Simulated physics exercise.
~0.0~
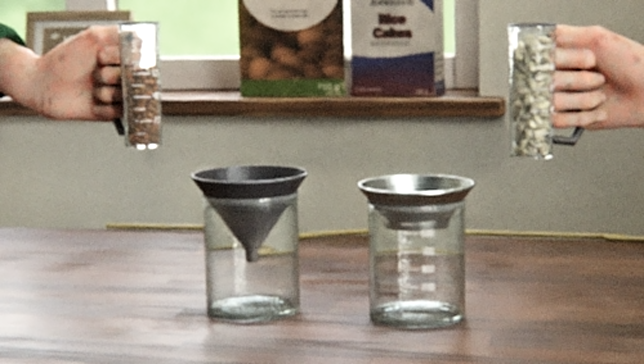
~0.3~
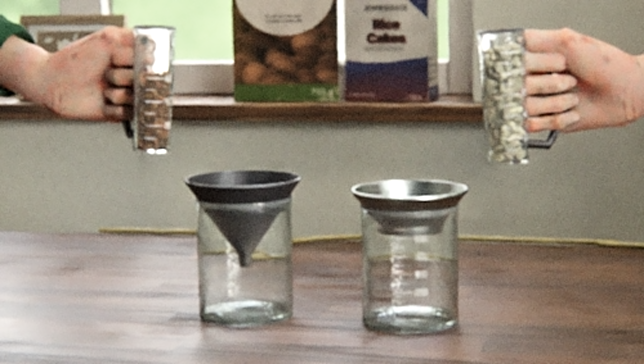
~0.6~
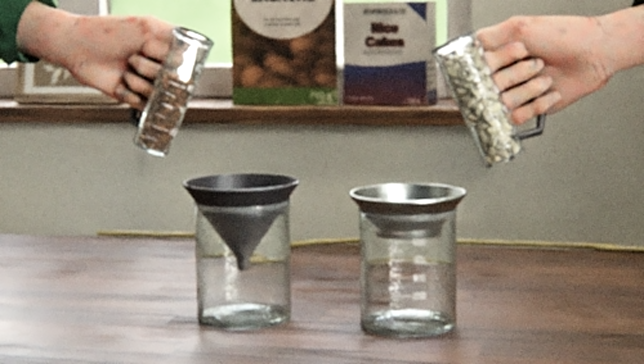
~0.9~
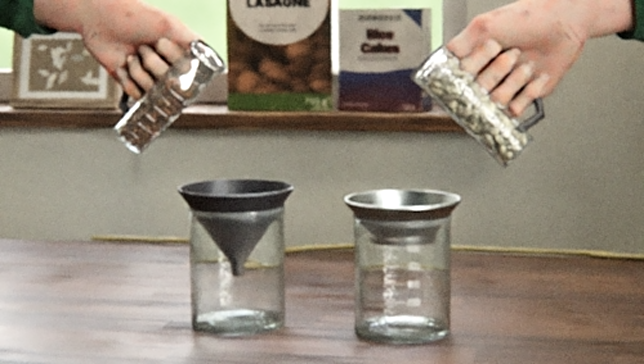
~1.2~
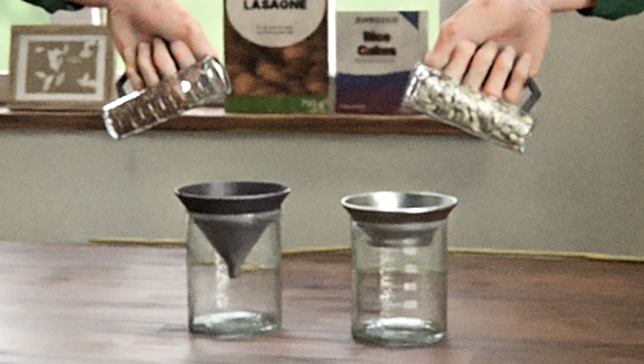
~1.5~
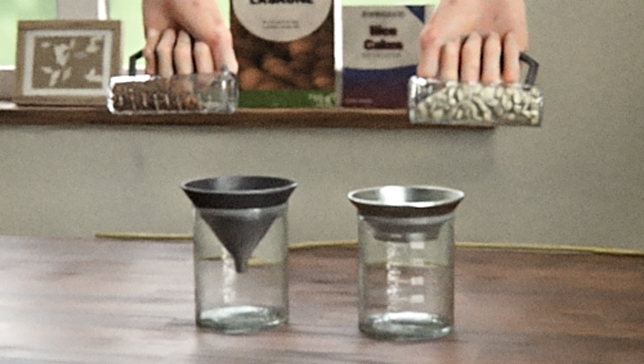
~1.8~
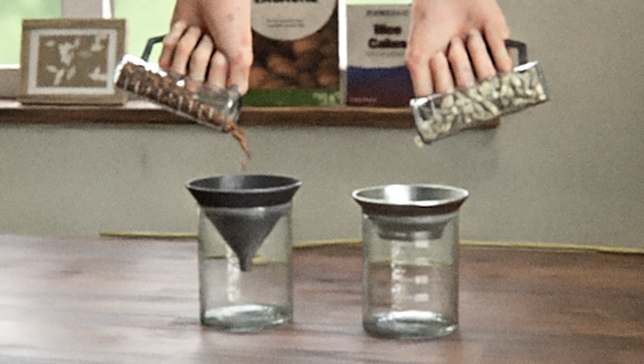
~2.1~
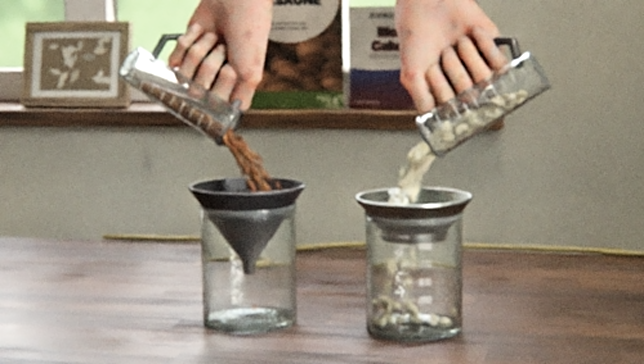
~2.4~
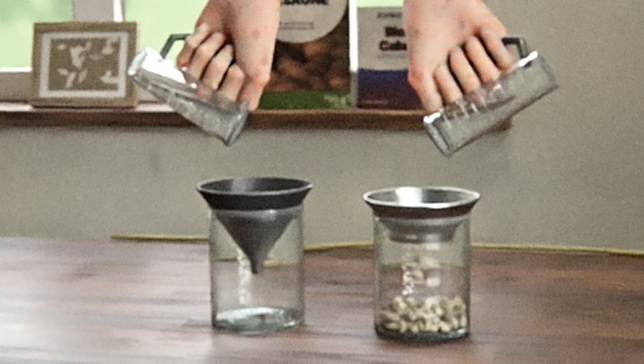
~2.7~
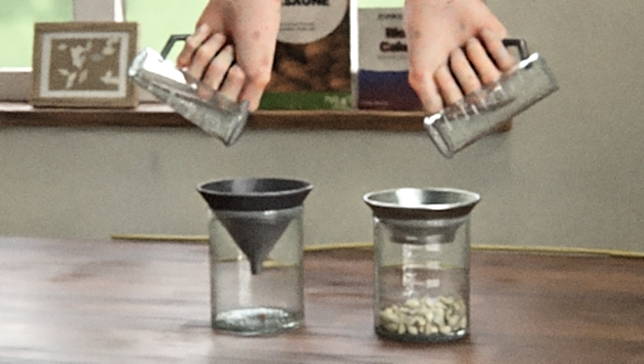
Two hands hold clear cups above a pair of glass jars on a dark wooden table, seen from the front by a slightly swaying camera. The left cup holds small reddish-brown pieces and the right one pale, whitish pieces; a dark, deep funnel sits in the left jar and a shallow silvery one in the right, with food boxes on the ledge behind. The hands move inward and tip the cups, and both loads pour out. The pale pieces drop through and settle in the right jar. Nearly all the brown ones stay in the left funnel, leaving its jar almost empty.
